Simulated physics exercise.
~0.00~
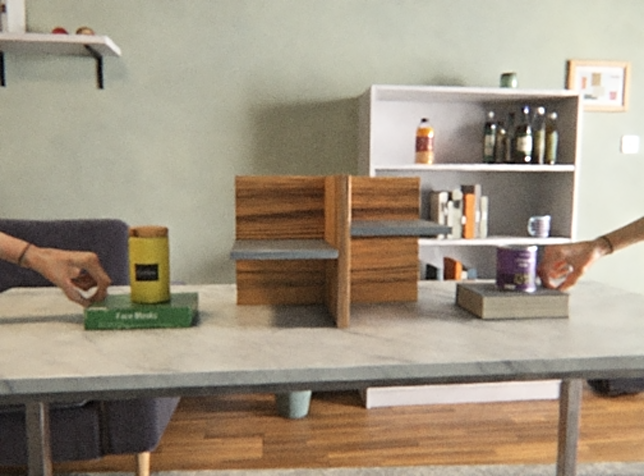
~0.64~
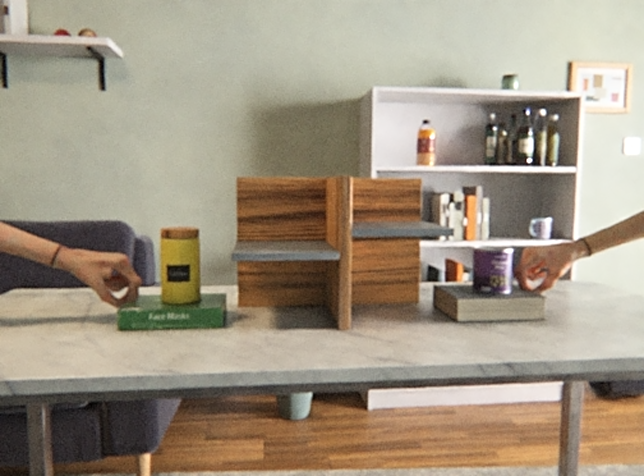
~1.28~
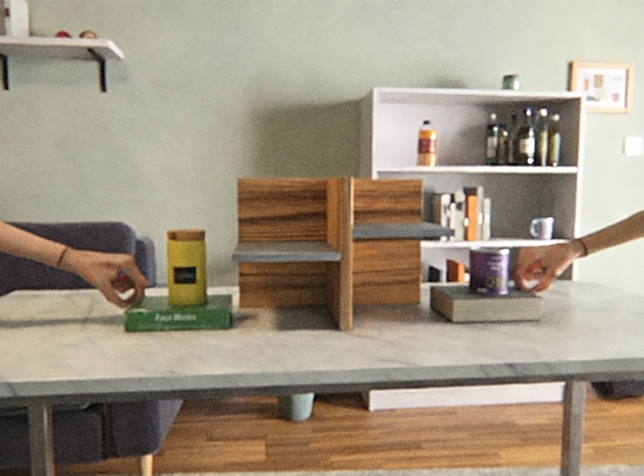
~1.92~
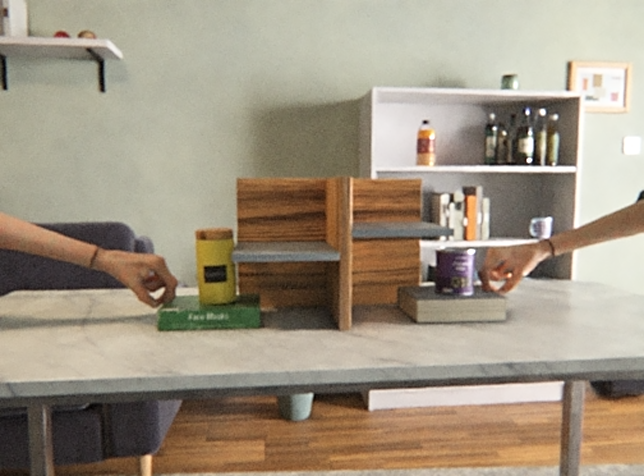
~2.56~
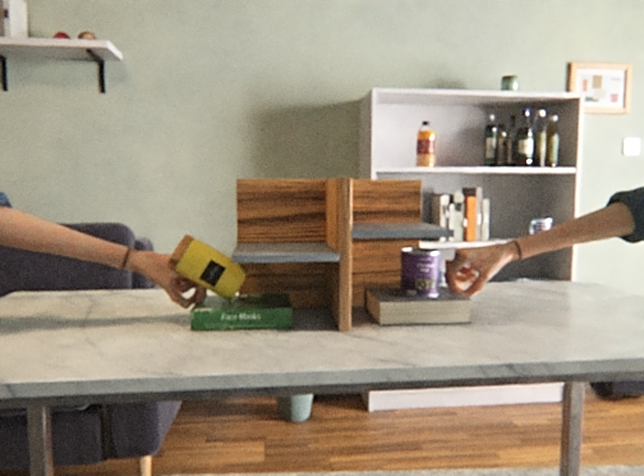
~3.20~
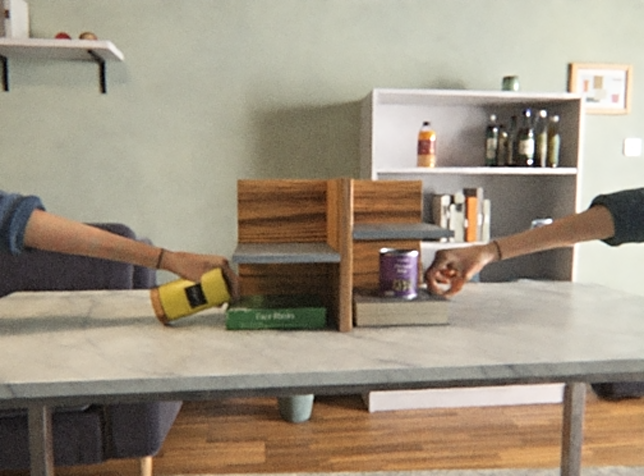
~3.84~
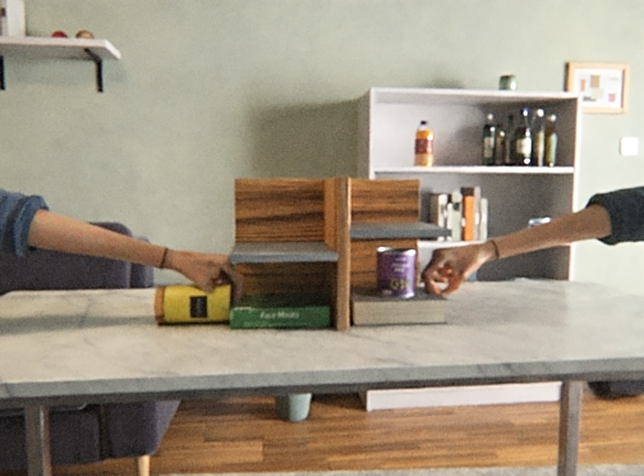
The footage shows two hands sliding a green box carrying a yellow jar and a grey book carrying a purple pot inward toward a wooden rack; the left shelf knocks the jar onto its side on the table, while the pot passes upright beneath the right shelf.
